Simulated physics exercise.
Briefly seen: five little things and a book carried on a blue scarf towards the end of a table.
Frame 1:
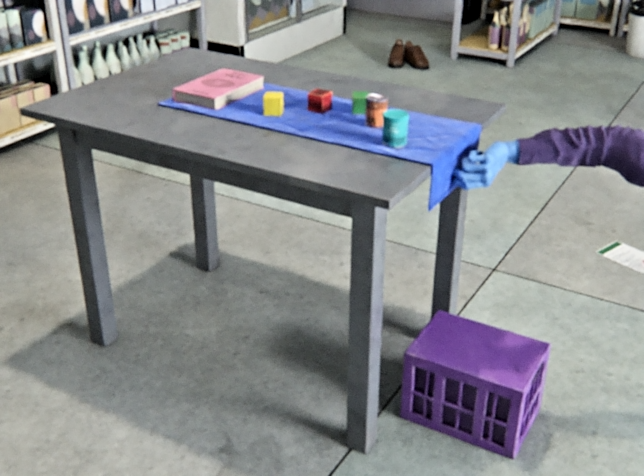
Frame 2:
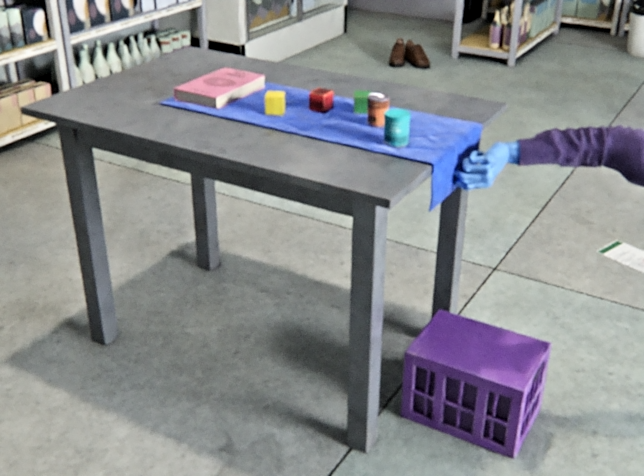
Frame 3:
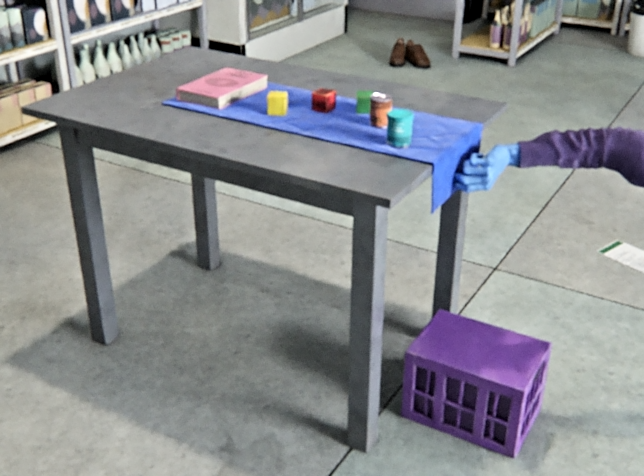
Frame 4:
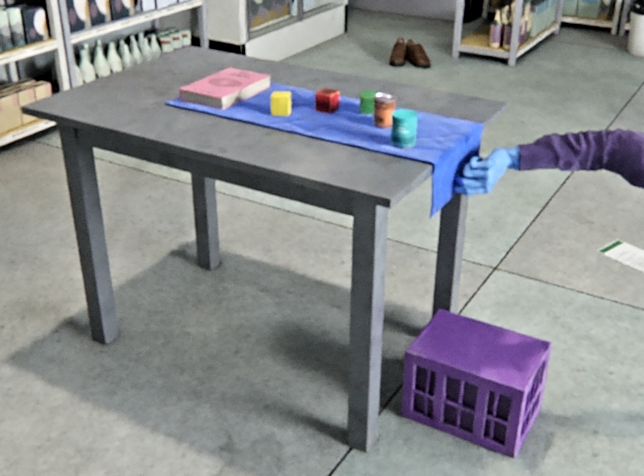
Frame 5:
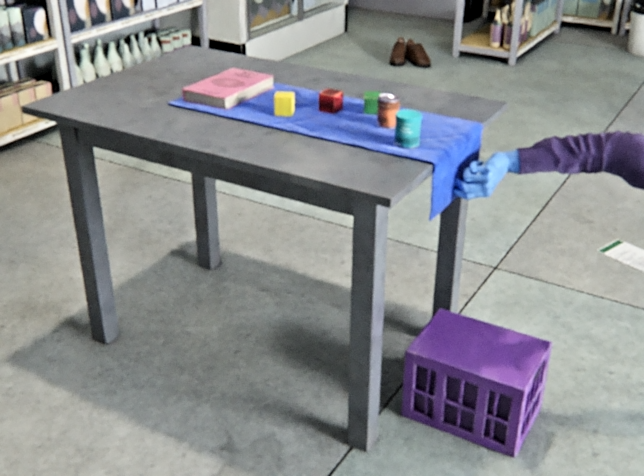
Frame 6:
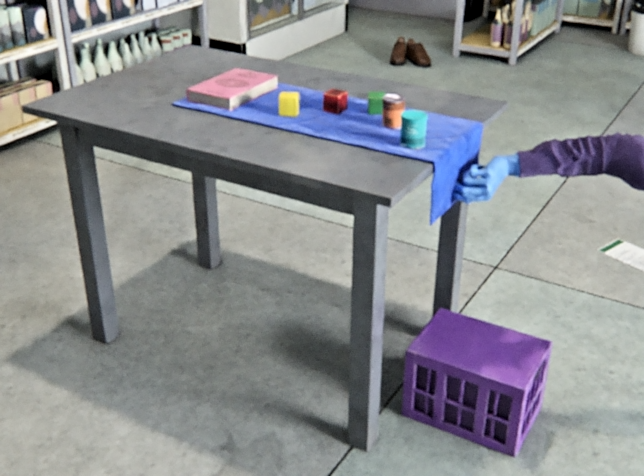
A gloved hand slowly pulls a blue cloth rightward, carrying the small colourful objects along.
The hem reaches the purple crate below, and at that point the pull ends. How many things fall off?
Four end up below.
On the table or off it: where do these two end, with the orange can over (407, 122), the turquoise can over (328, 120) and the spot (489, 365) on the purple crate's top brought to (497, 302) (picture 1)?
The orange can? Lost. The turquoise can? Safe.
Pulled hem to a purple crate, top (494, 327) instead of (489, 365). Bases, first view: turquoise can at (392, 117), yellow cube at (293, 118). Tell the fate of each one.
As for the turquoise can, it leaves the top; as for the yellow cube, it holds its spot.
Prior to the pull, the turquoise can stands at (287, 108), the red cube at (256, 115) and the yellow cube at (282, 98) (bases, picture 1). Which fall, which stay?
Looking at each one, the turquoise can remains in position, the red cube remains in position and the yellow cube remains in position.
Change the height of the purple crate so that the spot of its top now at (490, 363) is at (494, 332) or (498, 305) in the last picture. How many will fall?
The count comes out 3 and 2.
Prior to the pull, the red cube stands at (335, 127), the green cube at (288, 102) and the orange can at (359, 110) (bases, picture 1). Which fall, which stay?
Red cube: Off. Green cube: Still up. Orange can: Off.
Early on, hem near (452, 250); turquoise can gone.
Midway, hem near (449, 304); turquoise can, orange can and green cube gone.
Near the end, hem on the crate; turquoise can, orange can, green cube and red cube gone.
Finally, hem on the crate; turquoise can, orange can, green cube and red cube gone. The count of fallen things is four.
